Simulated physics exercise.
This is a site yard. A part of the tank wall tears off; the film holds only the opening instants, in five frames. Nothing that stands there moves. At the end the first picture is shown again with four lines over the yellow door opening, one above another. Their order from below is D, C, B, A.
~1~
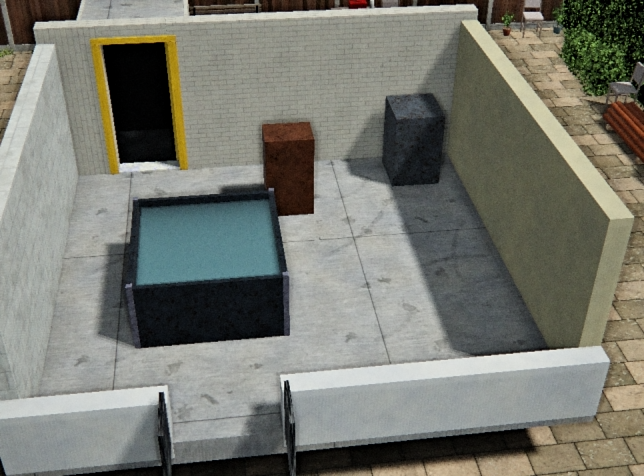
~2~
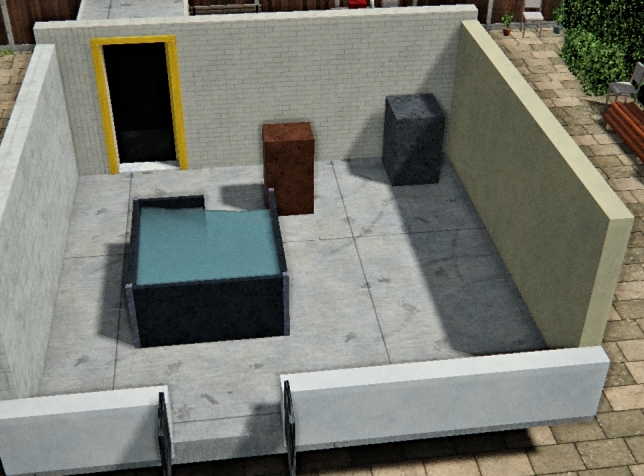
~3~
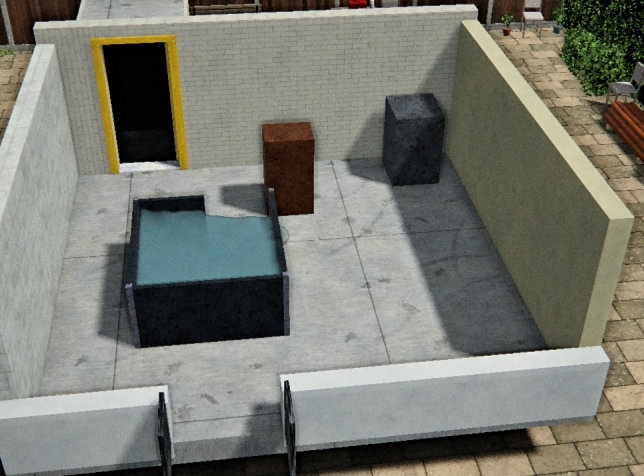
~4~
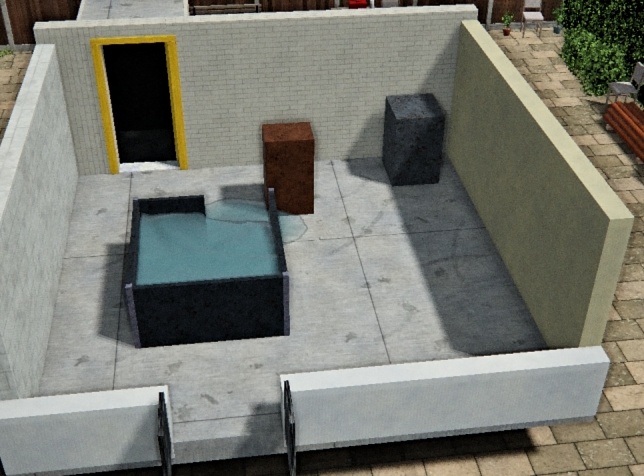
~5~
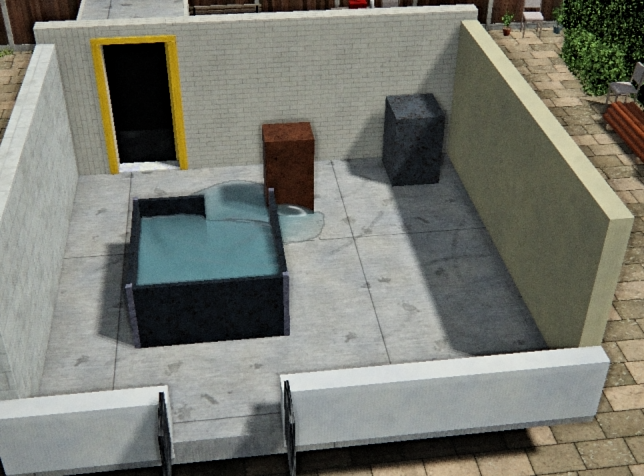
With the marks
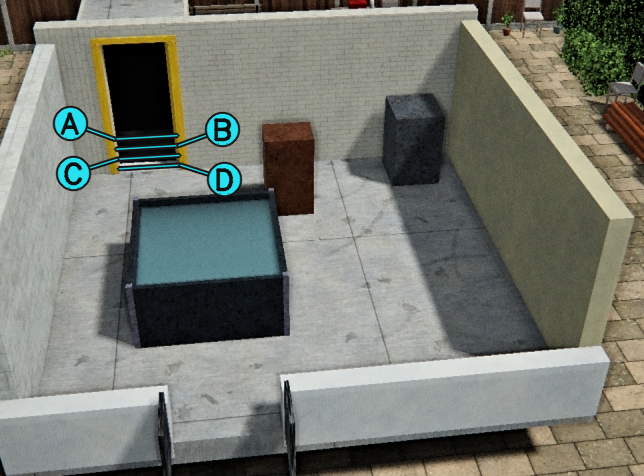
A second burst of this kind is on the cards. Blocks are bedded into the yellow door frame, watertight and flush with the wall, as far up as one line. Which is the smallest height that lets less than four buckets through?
Take C.
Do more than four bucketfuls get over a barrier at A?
No, that is safe.
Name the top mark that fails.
Mark D.
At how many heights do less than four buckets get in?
Three.
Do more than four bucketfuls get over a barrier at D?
Yes, that goes wrong.
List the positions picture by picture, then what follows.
Water in the tank at rest, its middle at (207, 241); foot of the yellow doorway at (150, 171); open gate at (224, 376).
Water covers 1 % of the ground, its front hidden from here.
Water covers 3 % of the ground, its front hidden from here.
Water covers 6 % of the ground and shows as far out as (288, 217).
Water covers 10 % of the ground and shows as far out as (244, 183).
On the marked copy, A at (146, 137); B at (147, 147); C at (148, 157); D at (149, 166); from the bottom up D, C, B, A.
For mark A, nothing gets over.
For mark B, nothing gets over.
For mark C, a splash gets over, under a bucket.
For mark D, about 10 bucketfuls get in.
